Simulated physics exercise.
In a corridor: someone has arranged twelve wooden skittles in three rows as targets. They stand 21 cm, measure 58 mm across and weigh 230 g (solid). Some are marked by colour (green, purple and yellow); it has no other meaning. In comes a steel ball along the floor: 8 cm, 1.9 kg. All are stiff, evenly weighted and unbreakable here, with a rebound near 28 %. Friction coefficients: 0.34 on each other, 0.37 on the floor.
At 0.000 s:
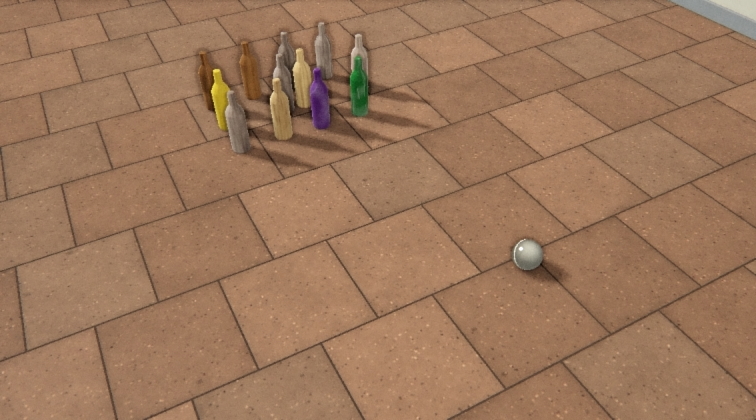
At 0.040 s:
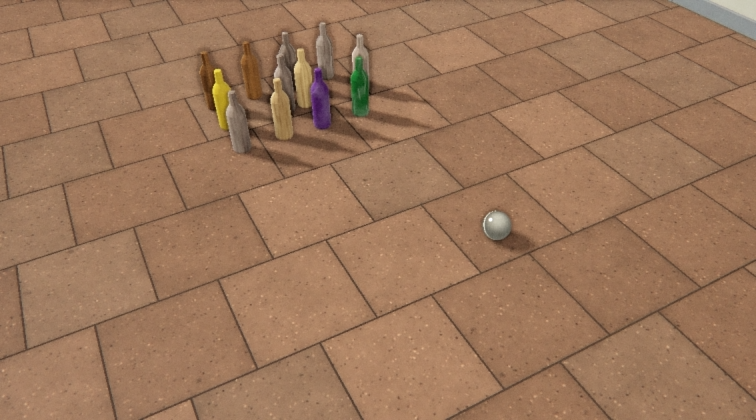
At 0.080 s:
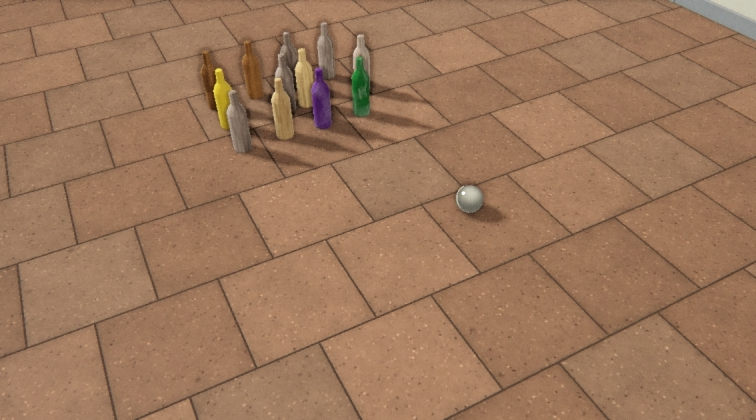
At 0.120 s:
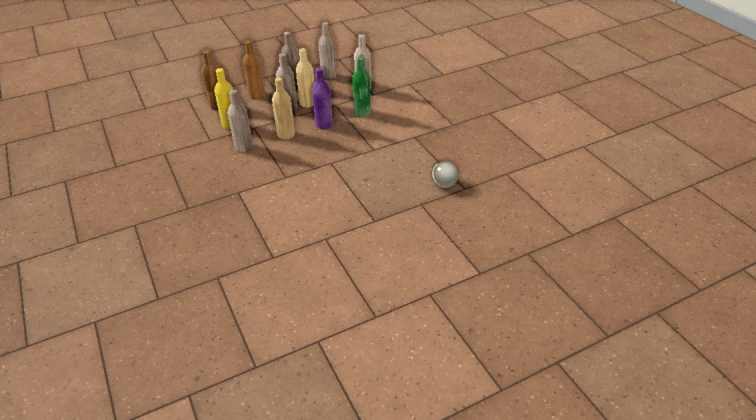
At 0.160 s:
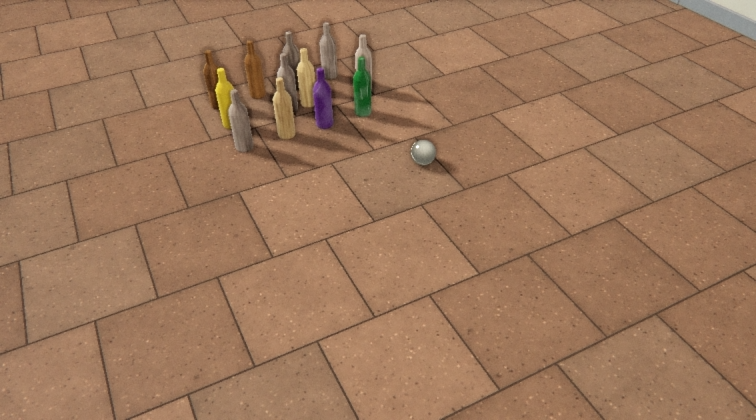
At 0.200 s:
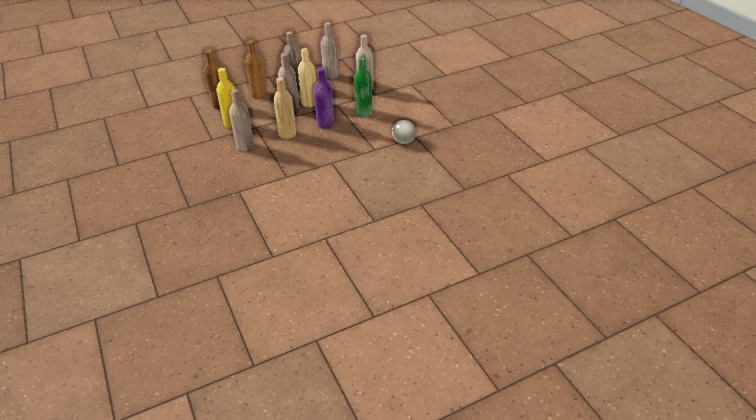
At the start, a cluster of bottle-shaped skittles, among them yellow, purple and green ones, stands on a brown tiled floor, with a steel ball to the lower right. The ball rolls steadily up and left across the tiles, drawing close to the green skittle, while every skittle stays upright and unmoved.
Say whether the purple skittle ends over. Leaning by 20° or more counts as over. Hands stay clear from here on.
That skittle stays standing.
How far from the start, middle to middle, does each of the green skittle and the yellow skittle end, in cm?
Moved: Green 30, yellow 0.
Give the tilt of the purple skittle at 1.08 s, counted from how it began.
Some 0°.
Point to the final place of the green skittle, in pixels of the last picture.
Around (305, 71).
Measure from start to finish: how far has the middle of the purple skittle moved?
Roughly 0 cm away.
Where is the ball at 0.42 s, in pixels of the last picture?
Near (331, 52).
Around 0.32 s, ball still moving; 2 of the 12 skittles over; purple skittle unmoved; green skittle tipped 73°.
Around 0.42 s, ball still moving; 3 of the 12 skittles over; purple skittle unmoved; green skittle on its side.
Around 0.58 s, ball still moving; 3 of the 12 skittles over; purple skittle unmoved; green skittle lying flat.
Around 1.08 s, ball still moving; 4 of the 12 skittles over; purple skittle unmoved; green skittle lying flat.
Finally (1.6 s), ball rolling away; 4 of the 12 skittles over; purple skittle unmoved; green skittle lying flat; yellow skittle unmoved. Seen by the last camera, middles, purple skittle near (323, 98), green skittle near (305, 71).
